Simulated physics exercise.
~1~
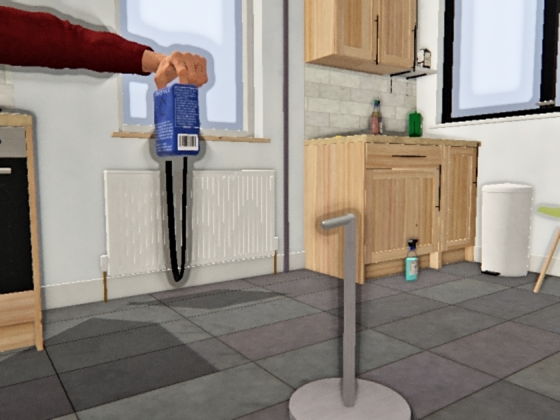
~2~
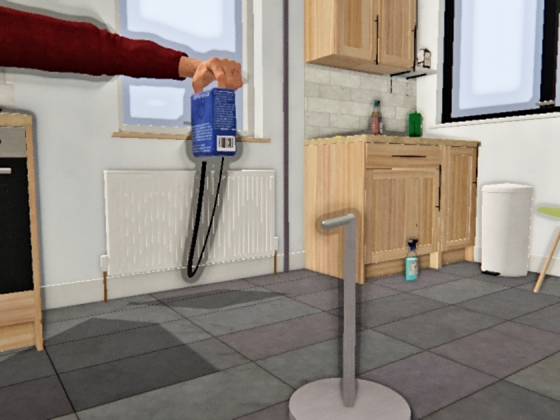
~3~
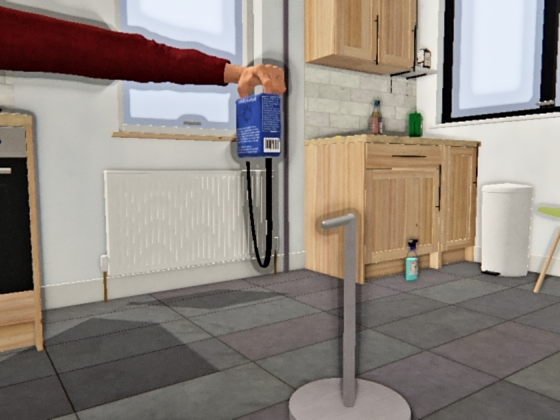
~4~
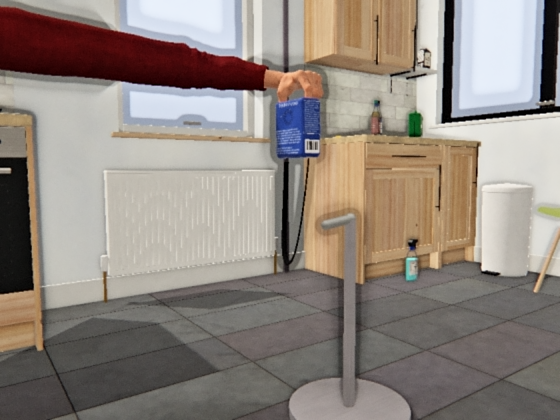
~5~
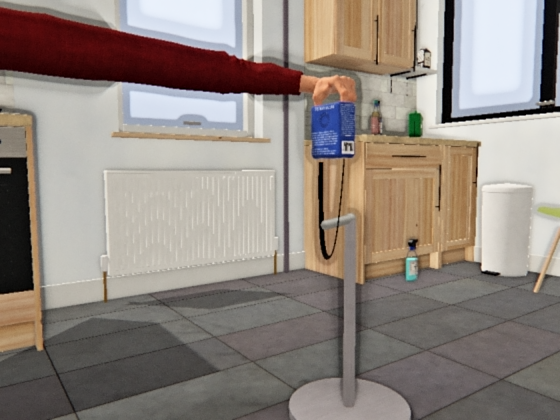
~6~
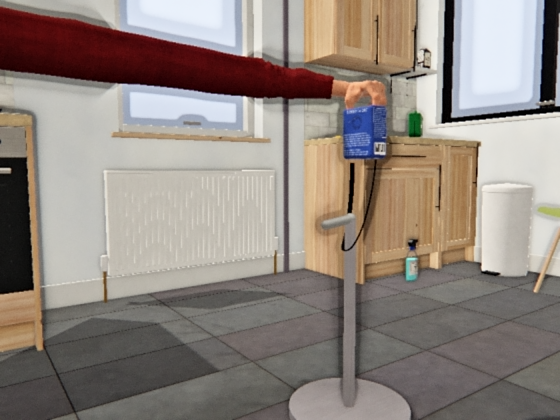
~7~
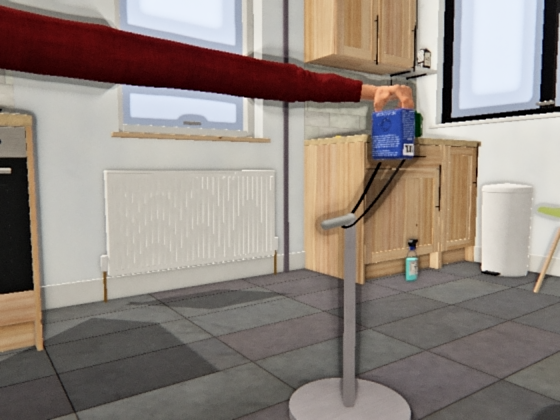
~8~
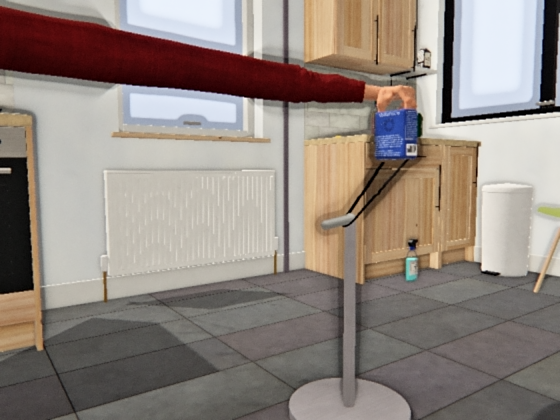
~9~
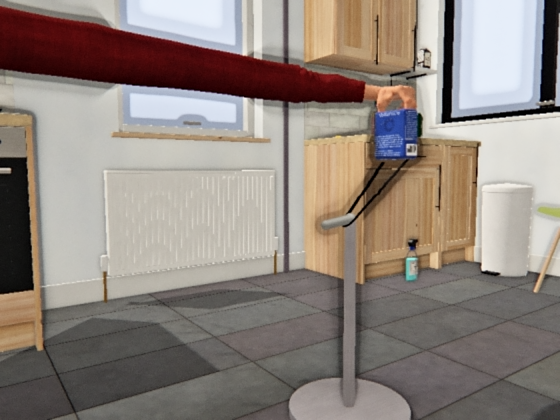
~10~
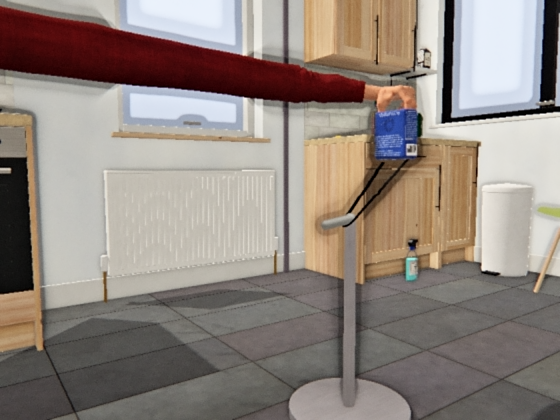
The clip opens on a kitchen with a tiled floor, where a hand in a red sleeve holds up a blue pouch in front of a white radiator, a long dark loop hanging beneath it. A slim grey post with a short hooked top stands in the foreground. The arm reaches steadily to the right, carrying the upright pouch past the window and toward the post. As the pouch passes over the post, the trailing loop catches on the hook. The loop pulls tight at a slant, and the hand stops just past the post, the pouch snagged.
